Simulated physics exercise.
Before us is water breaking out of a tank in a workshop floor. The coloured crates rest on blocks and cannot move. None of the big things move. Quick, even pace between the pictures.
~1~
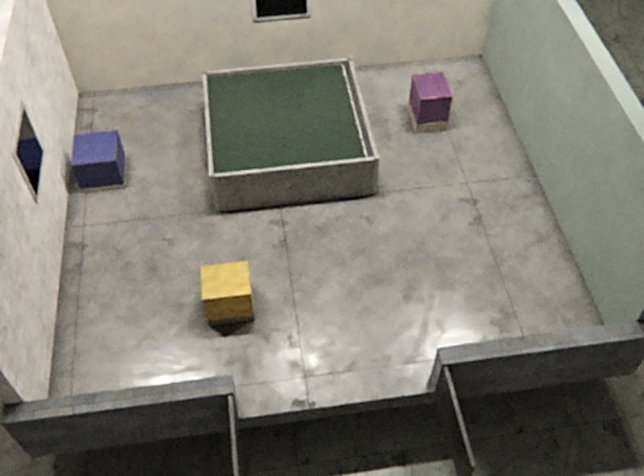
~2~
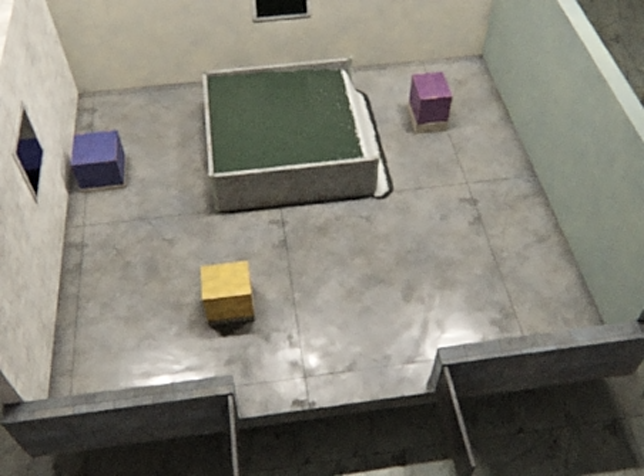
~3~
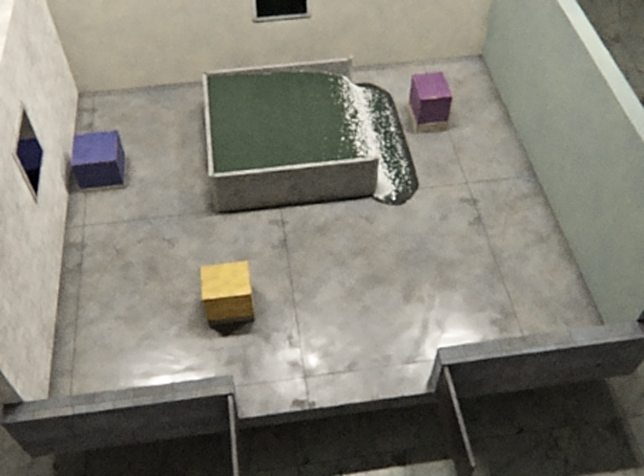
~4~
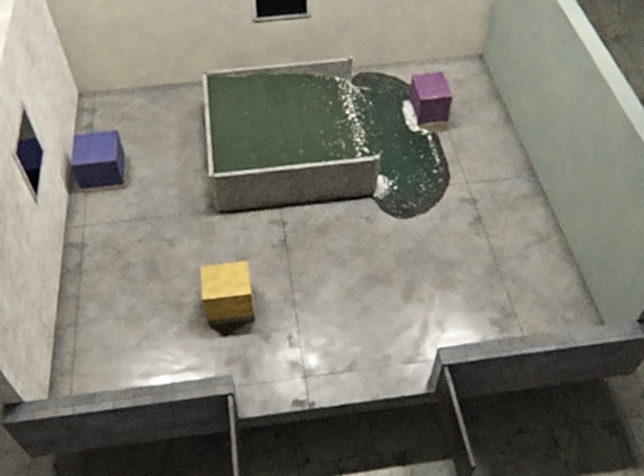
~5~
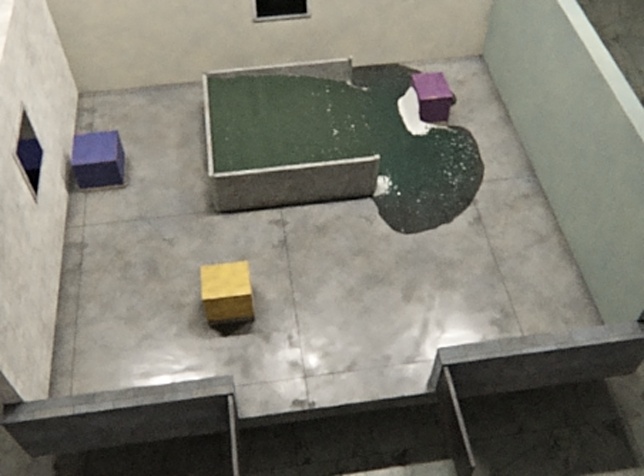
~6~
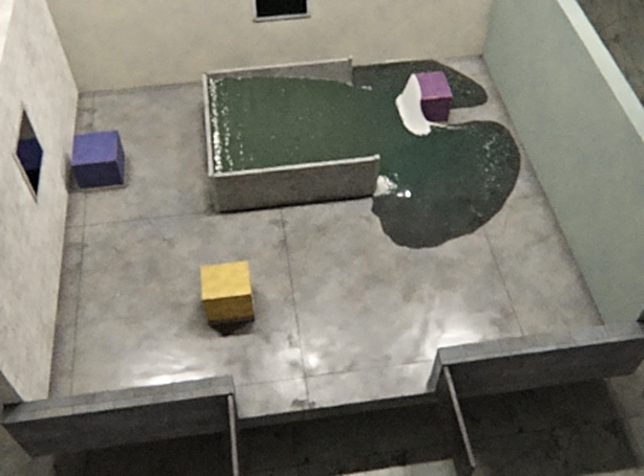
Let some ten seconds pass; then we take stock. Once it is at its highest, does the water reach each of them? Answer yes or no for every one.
Blue crate: Yes, it gets wet; yellow crate: Yes, it gets wet; purple crate: Yes, it gets wet.
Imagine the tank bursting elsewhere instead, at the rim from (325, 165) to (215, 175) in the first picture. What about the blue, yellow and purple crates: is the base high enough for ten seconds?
The blue crate is overtopped, the yellow crate is overtopped, and the purple crate is not overtopped.
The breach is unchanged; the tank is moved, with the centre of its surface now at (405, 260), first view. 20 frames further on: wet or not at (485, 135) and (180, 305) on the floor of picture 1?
The first spot is inundated and the second is not reached.
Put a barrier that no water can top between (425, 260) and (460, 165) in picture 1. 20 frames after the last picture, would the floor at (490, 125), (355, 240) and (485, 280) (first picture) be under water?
One by one: Soaked, soaked, soaked.
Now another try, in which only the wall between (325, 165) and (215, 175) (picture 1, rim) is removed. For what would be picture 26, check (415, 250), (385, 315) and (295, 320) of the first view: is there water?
Spot one spared, spot two inundated, spot three inundated.
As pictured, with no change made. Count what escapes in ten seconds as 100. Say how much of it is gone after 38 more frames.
Around 30 percent.
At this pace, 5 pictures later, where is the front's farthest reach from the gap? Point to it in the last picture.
Close to (569, 253), I think.
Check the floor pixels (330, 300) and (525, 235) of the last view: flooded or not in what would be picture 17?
In order: Waterless and submerged.
A moment on, water covers 25 % of the floor; the blue crate not reached, the yellow crate not reached, the purple crate water round its plinth.
Next, water covers 35 % of the floor; the blue crate not reached, the yellow crate not reached, the purple crate water round its plinth.
Then, water covers 50 % of the floor; the blue crate not reached, the yellow crate not reached, the purple crate water round its plinth.
Later, water covers 85 % of the floor; the blue crate water round its plinth, the yellow crate water round its plinth, the purple crate water round its plinth.
In the end, water covers 100 % of the floor; the blue crate was topped, the yellow crate was topped, the purple crate was topped.
